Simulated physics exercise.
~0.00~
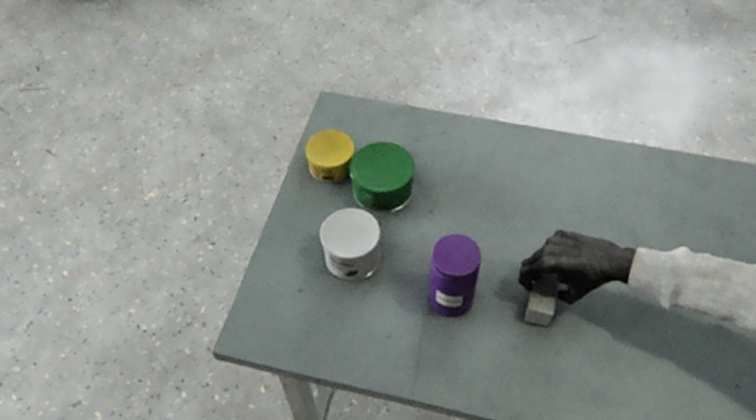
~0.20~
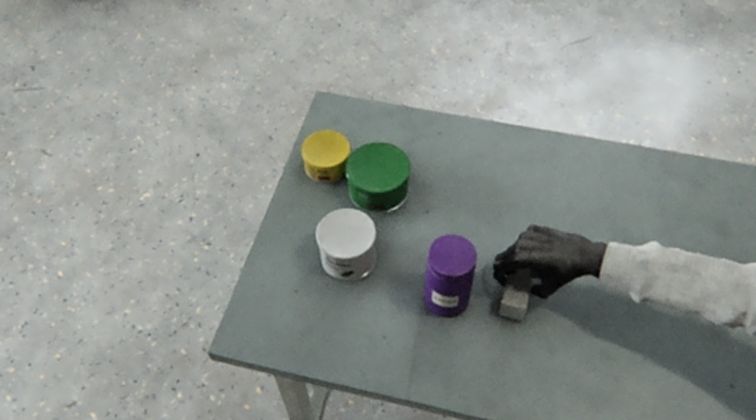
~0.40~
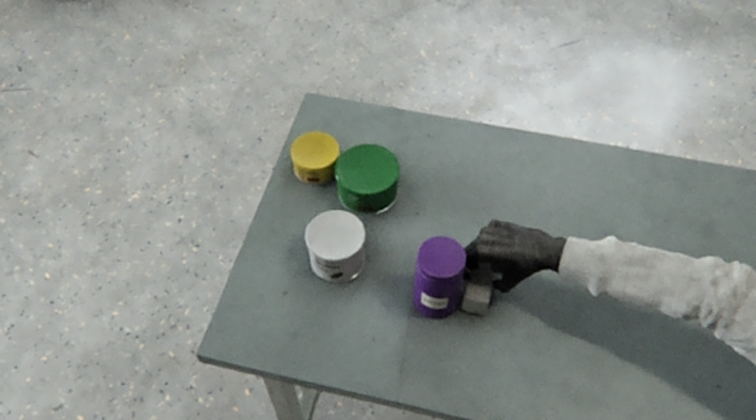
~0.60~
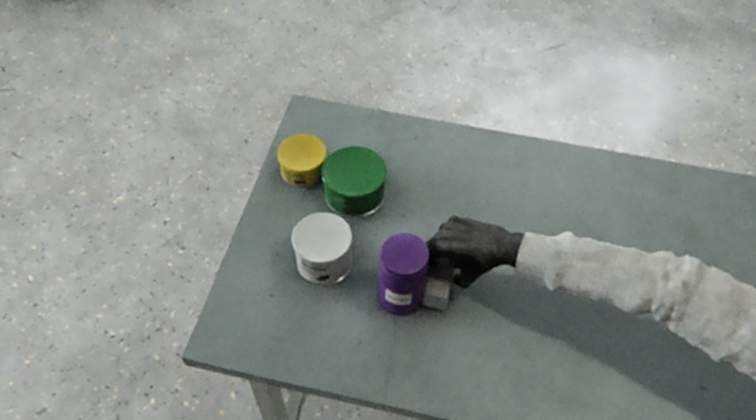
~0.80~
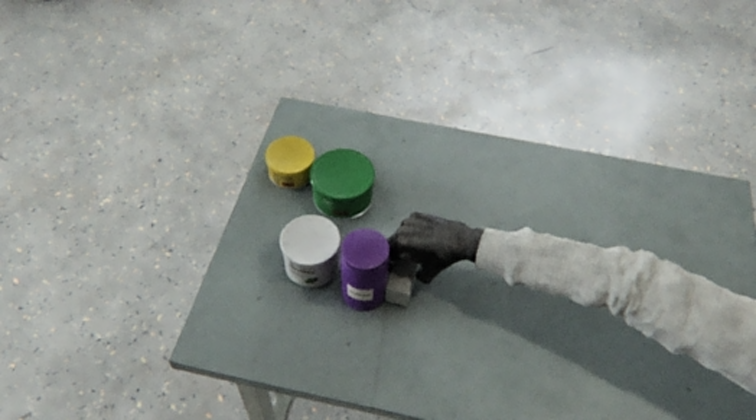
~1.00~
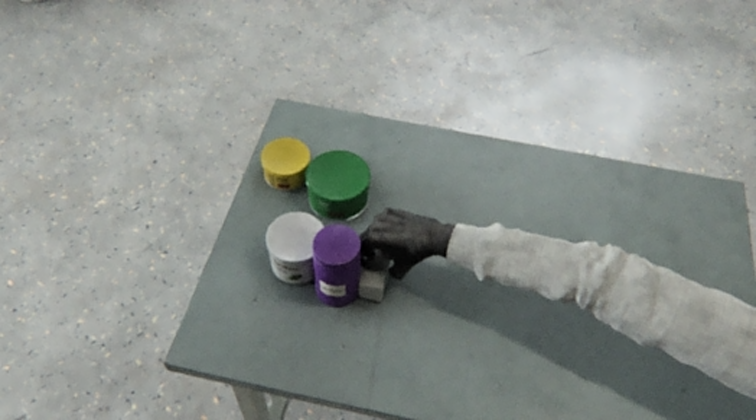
A black-gloved hand slides a block left, pushing the upright purple jar against the white tub.
